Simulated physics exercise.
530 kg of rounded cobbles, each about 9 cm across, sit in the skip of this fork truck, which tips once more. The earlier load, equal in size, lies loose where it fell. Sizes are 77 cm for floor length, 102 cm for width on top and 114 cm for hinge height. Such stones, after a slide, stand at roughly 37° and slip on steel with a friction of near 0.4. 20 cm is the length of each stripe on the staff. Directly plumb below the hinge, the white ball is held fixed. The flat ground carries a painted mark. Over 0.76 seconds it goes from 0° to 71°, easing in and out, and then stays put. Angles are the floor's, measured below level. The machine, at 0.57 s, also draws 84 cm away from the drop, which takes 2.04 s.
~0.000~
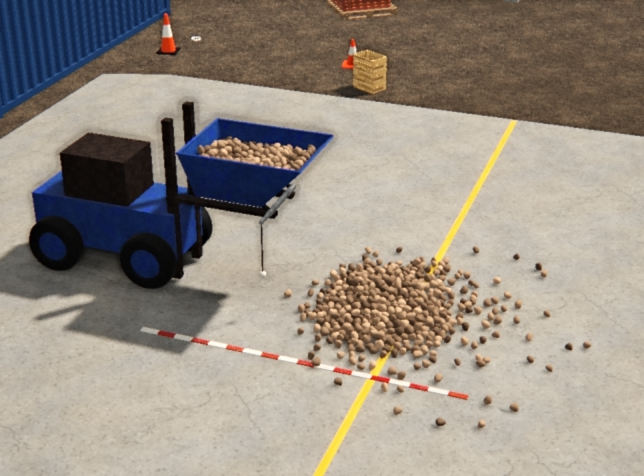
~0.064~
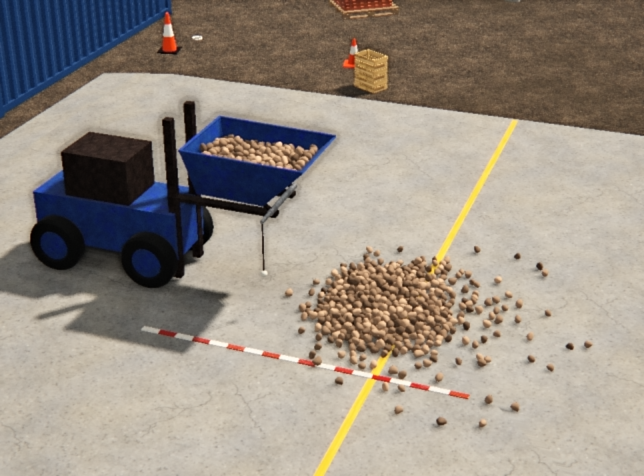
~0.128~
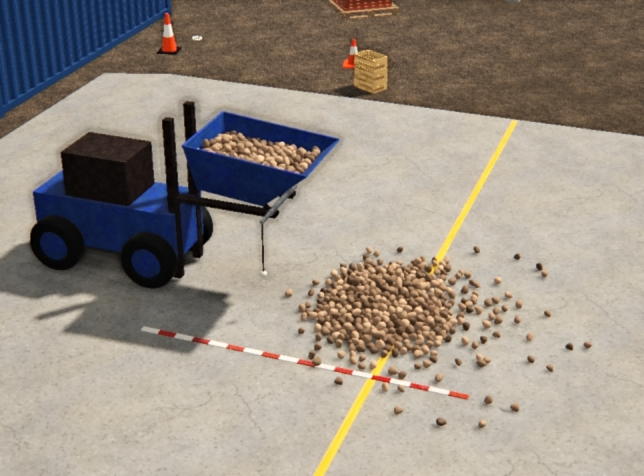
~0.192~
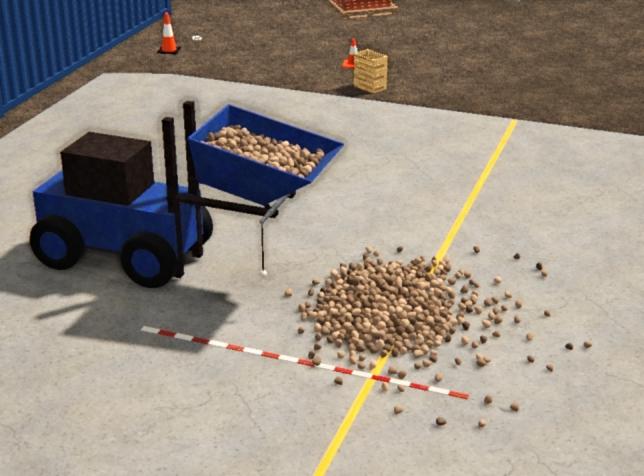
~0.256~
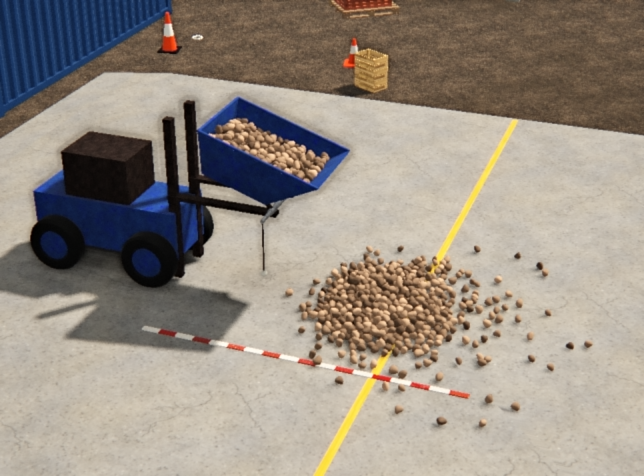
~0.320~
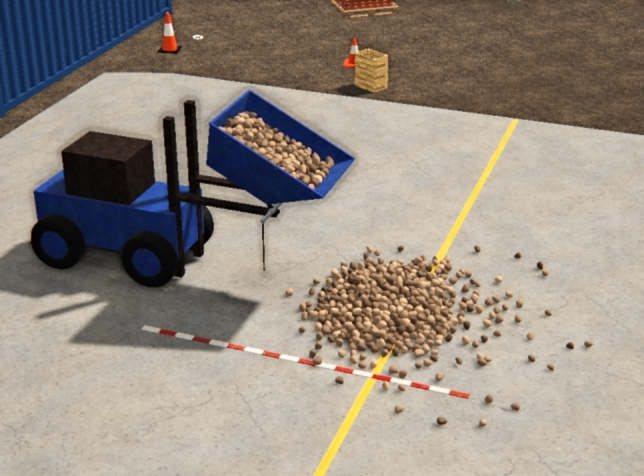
A blue fork truck's raised skip of brown stones tilting steadily down to the right, beside a loose heap on concrete.
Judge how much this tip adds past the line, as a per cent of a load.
Close to 44 parts in a hundred of a load.
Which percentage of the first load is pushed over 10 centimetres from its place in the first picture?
I'd put it at about 30 per cent.
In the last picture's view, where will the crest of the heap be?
Look near (375, 283).
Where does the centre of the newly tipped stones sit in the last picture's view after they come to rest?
Roughly at pixel (395, 300).
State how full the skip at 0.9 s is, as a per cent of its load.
Some 90 %, roughly, is held.
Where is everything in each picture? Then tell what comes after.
In the first picture, lip at (300, 173), floor tilted 0°, highest stones at (261, 151). The earlier load is highest near (369, 287), 22 cm above ground level, 70 % short of the line, 30 % past the line.
In the second picture, the skip is at 1°, its lip at (302, 173); the top of the load is at (246, 147); the stones move at 0.4 m/s on average.
In the third picture, the skip is at 5°, its lip at (306, 177); the top of the load is at (236, 142); the stones move at 0.7 m/s on average.
In the fourth picture, lip at (311, 182), floor tilted 11°, highest stones at (231, 135); the stones move at 1.0 m/s on average.
In the fifth picture, lip at (317, 189), floor tilted 19°, highest stones at (232, 128); the stones move at 1.2 m/s on average.
In the sixth picture, lip at (323, 198), floor tilted 27°, highest stones at (242, 122); the stones move at 1.4 m/s on average.
After 0.6 s the floor is at 60°; in per cent of one load, 100 in the skip, 70 short of the line, 30 past the line; the foremost stones are at (548, 341).
After 0.9 s the floor is at 71°; in per cent of one load, 90 in the skip, 80 short of the line, 30 past the line; the foremost stones are at (548, 341).
After 3.1 s the floor is at 71°; in per cent of one load, 0 in the skip, 125 short of the line, 75 past the line; the foremost stones are at (593, 337).
After 5.7 s the floor is at 71°; in per cent of one load, 0 in the skip, 125 short of the line, 75 past the line; the foremost stones are at (593, 337). Net gain past the line, 44.
